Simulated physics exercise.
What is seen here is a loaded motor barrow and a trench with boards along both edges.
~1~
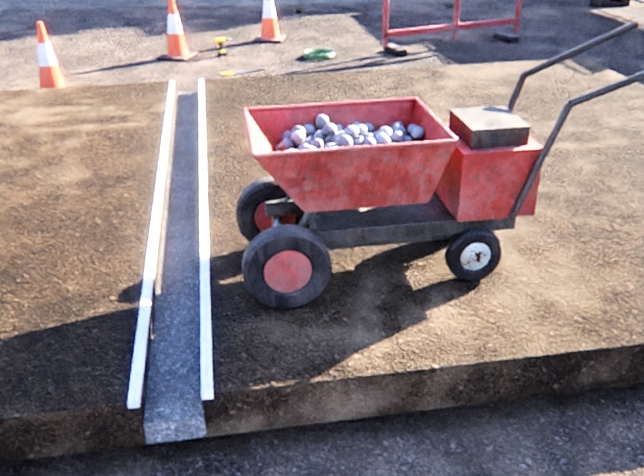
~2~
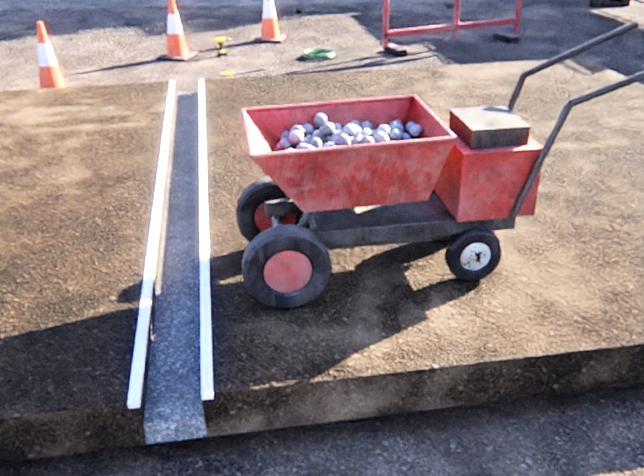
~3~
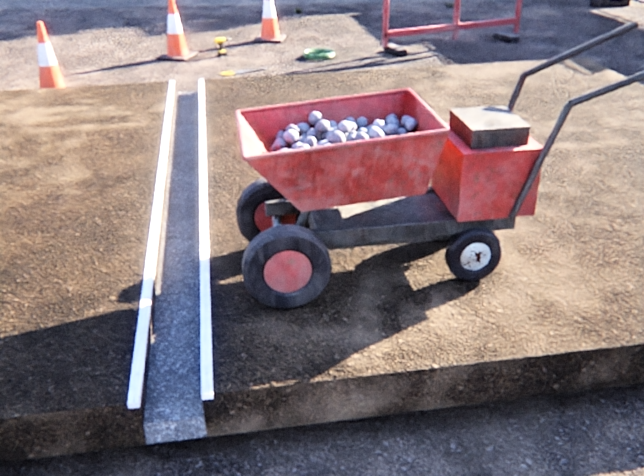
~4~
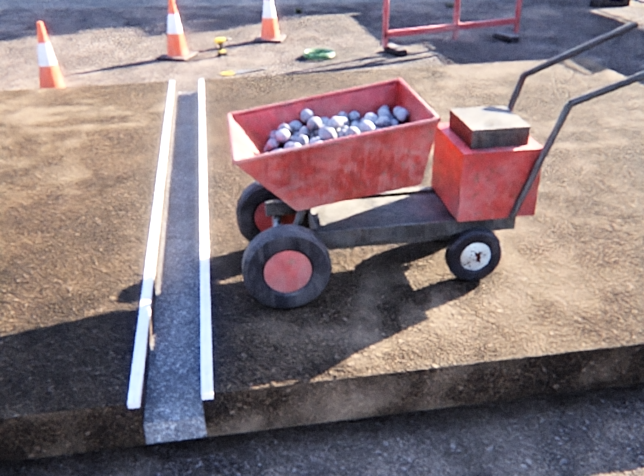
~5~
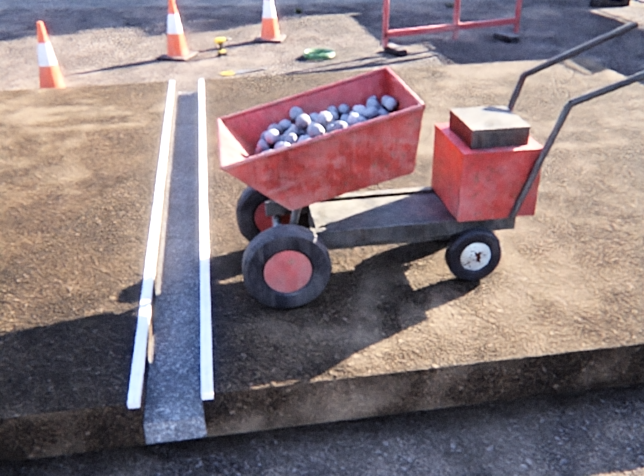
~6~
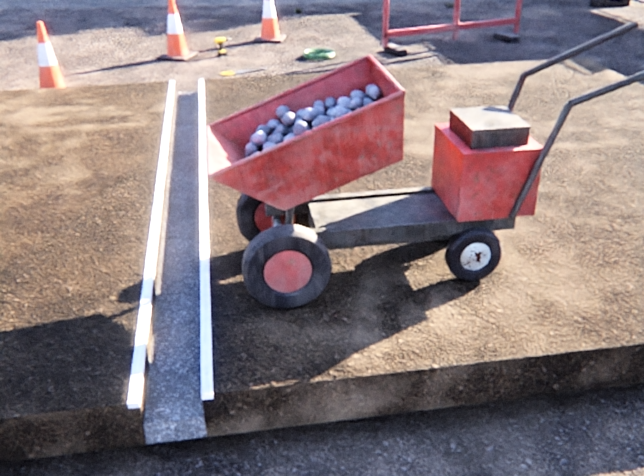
The red skip of a motor barrow, loaded with rounded grey cobbles, sits level on sunlit brown ground, seen from slightly above and to the side. To its left runs a narrow dark trench edged with white boards, with orange-and-white cones and a red barrier behind. The skip tilts gradually leftward, its right end rising, while the wheels, red rear box and camera stay still.
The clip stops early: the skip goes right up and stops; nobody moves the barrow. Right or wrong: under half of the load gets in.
Right.
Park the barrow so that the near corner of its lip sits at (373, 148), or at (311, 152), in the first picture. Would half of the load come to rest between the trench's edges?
For the first case I'd say a smaller fraction, and for the second case upwards of half.
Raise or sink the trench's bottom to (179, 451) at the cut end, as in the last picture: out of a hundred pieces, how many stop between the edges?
I'd put it at some 30 in a hundred.
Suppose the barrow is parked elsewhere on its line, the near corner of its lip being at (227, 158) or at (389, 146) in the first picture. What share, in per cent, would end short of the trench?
In order: 0 % and 70 %.
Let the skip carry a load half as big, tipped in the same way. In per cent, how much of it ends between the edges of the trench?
Some 30 per cent.
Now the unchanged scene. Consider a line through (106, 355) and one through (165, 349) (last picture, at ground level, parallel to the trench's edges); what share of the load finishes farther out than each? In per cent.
Close to 40 per cent, then close to 80 per cent.
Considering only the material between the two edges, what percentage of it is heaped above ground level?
15 per cent or so.
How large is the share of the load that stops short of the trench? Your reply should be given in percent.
Result: Close to 0 %.
Soon, skip tipped steeply; all in the skip.
A while on, skip tipped right over; most in the skip; a stray few in or heaped over the trench; a small part beyond it; a small part falling.
Towards the end, skip tipped right over; a small part in the skip; a small part in or heaped over the trench; most beyond it.
Finally, skip tipped right over; about a third in or heaped over the trench; about two thirds beyond it.
